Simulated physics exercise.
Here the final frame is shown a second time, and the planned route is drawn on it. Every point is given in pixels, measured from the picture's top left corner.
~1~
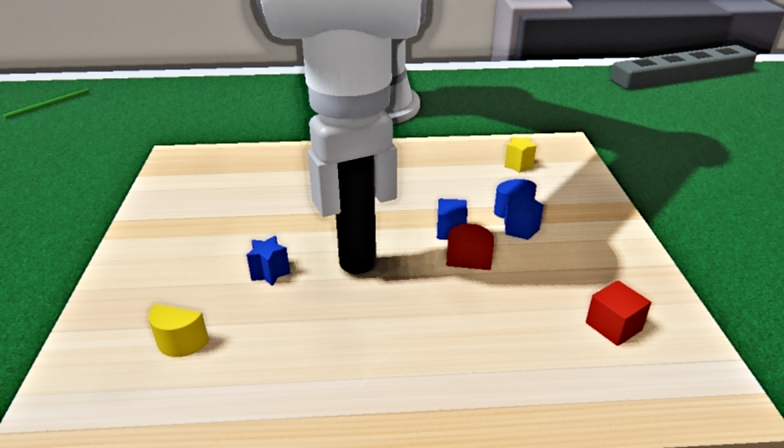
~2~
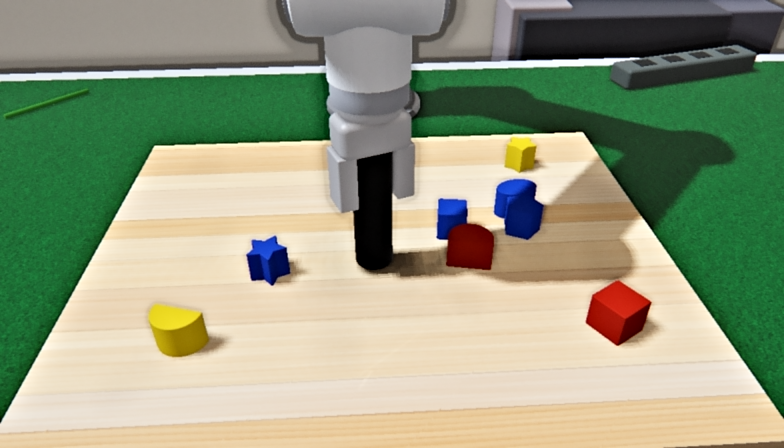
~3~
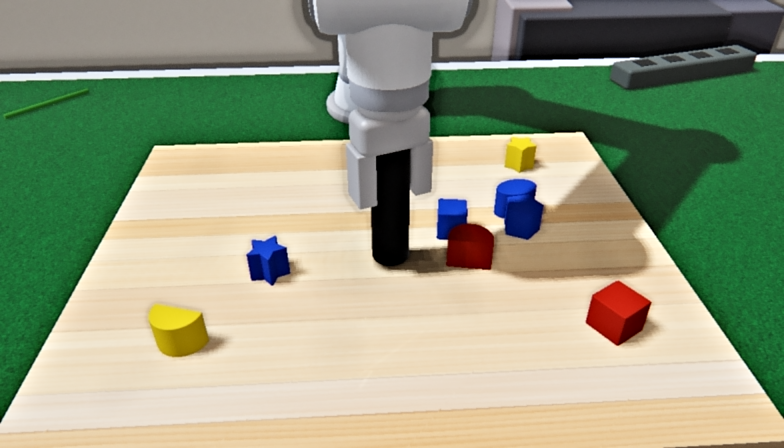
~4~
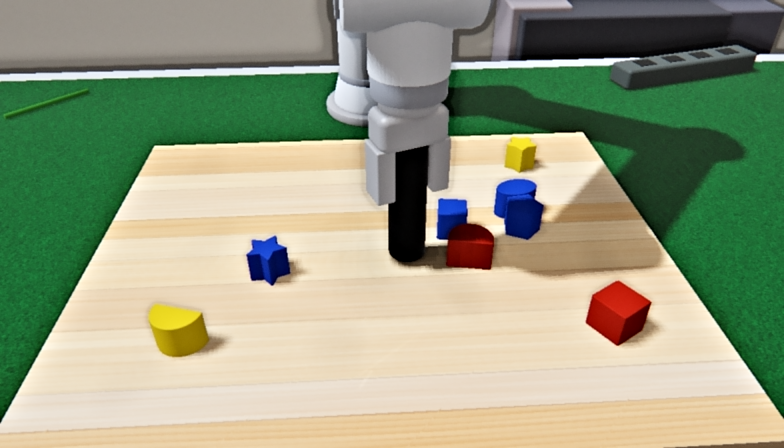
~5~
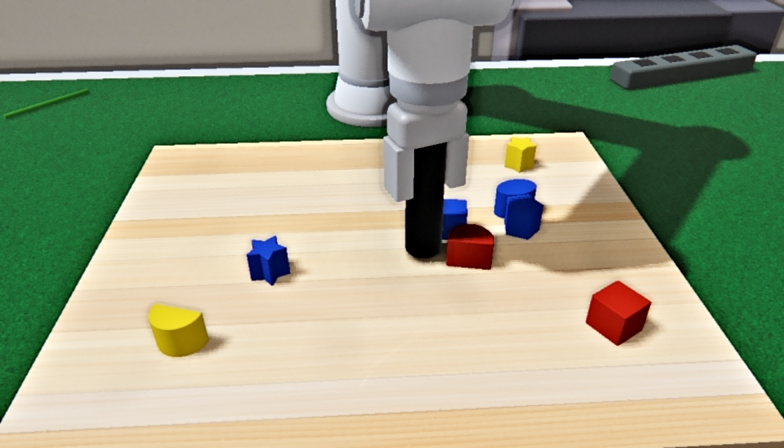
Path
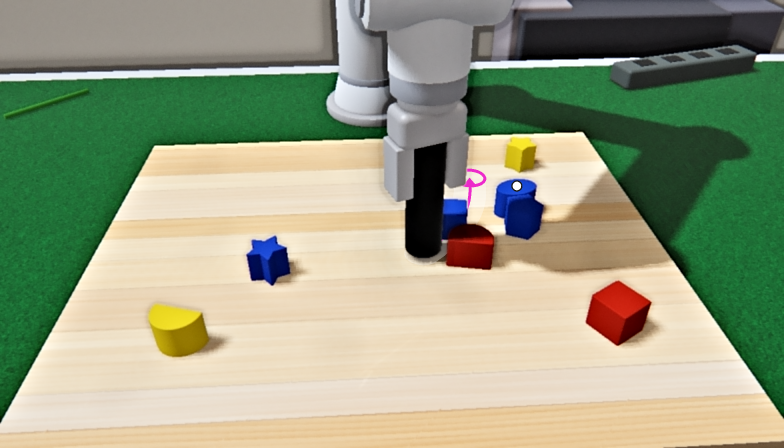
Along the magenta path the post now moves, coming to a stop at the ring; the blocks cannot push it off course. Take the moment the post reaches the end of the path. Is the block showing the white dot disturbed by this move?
The block moves away from its spot.
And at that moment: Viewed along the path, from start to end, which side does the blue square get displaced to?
It is displaced to the right.
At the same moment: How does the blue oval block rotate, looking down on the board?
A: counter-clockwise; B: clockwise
Letter A.
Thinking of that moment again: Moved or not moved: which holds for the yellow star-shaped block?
The block stays on its spot.
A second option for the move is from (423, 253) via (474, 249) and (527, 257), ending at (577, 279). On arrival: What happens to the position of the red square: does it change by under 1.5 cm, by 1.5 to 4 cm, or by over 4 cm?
It is going to finish 1.5 to 4 cm from where it is now.
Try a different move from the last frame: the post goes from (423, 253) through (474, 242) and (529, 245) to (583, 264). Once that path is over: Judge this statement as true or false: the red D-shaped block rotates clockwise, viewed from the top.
That is true.
The drawn path runs from (423, 253) via (453, 229) and (468, 203), ending at (469, 178); the dot is on the blue oval block.
On the path given first. One third of the way, post (454, 223); blue square (480, 192), turned 30° clockwise.
Two thirds of the way, post (469, 197); blue square (502, 182), turned 105° clockwise; blue oval block (534, 185), turned 20° anticlockwise.
At the end, post (470, 172); blue square (502, 182), turned 105° clockwise; red D-shaped block not moved; blue oval block (534, 185), turned 20° anticlockwise; yellow star-shaped block not moved.
